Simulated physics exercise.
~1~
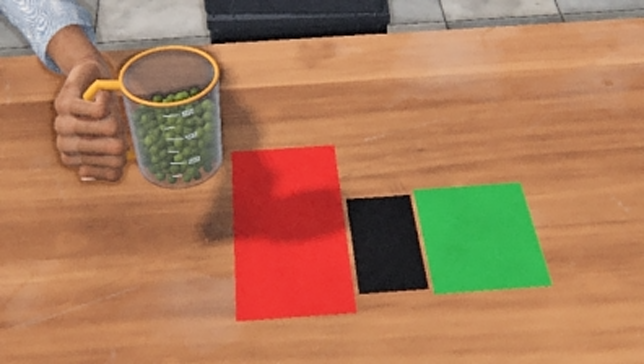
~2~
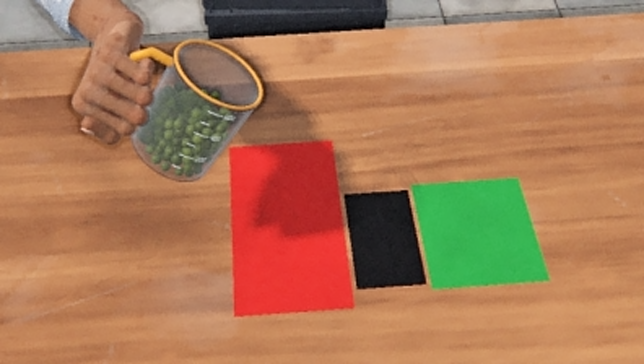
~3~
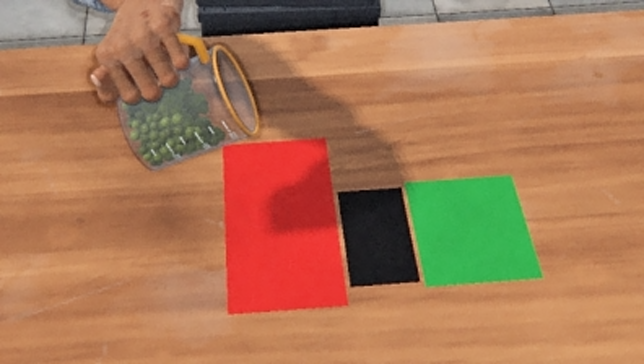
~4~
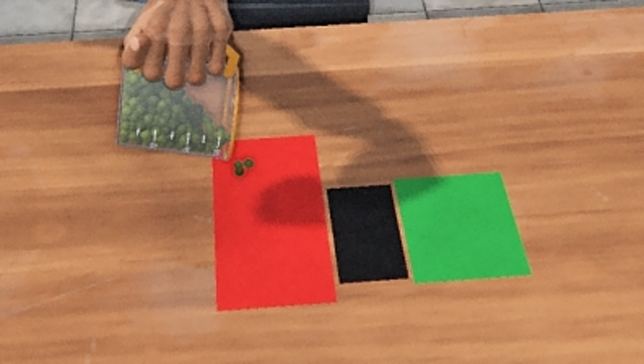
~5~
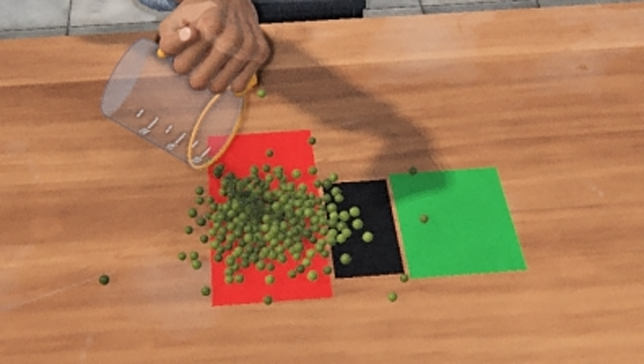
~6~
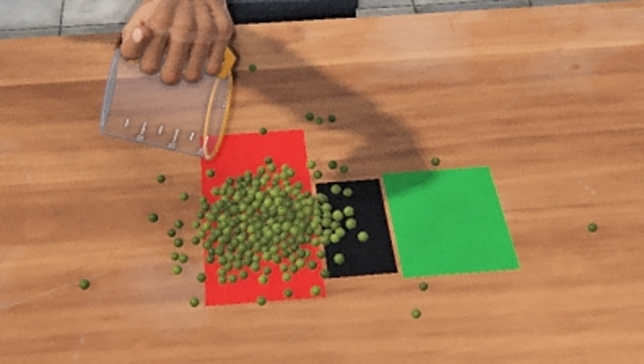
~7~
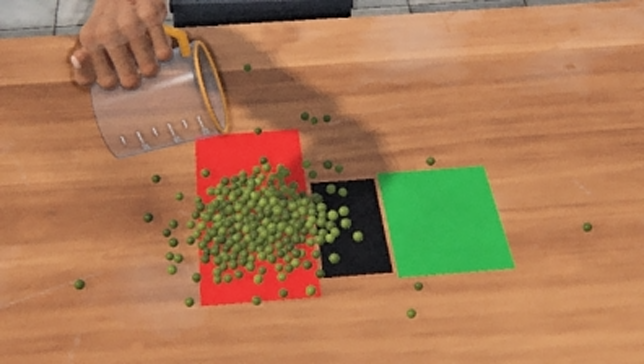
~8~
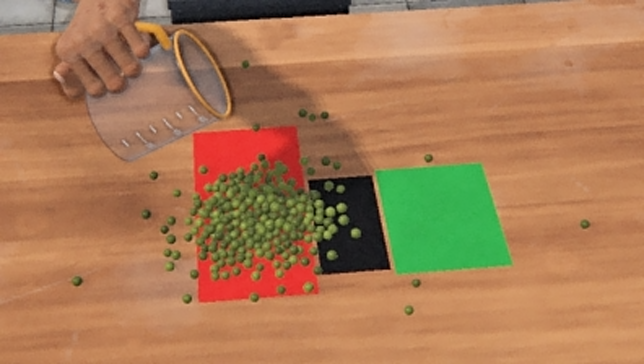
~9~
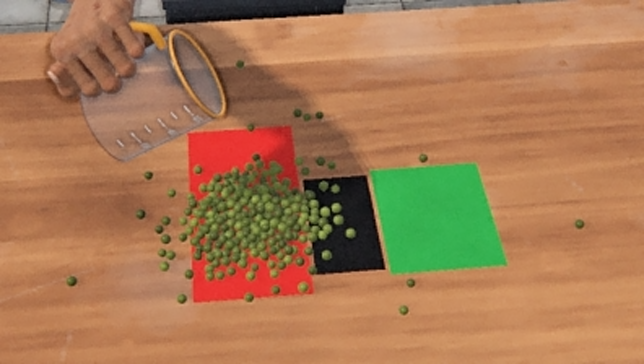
At first, a hand holds a clear jug with an orange rim and handle, full of small green olives, upright over a wooden table beside red, black and green mats. The hand tips the jug to the right until it lies on its side, and a few olives drop onto the red mat. It tilts further, mouth downward, and the rest tumble out in a rush, bouncing and scattering. The hand then turns the emptied jug partway back and holds it there. Most olives end heaped on the red mat, with some on the black mat and others strewn across the bare table, while the green mat stays clear.
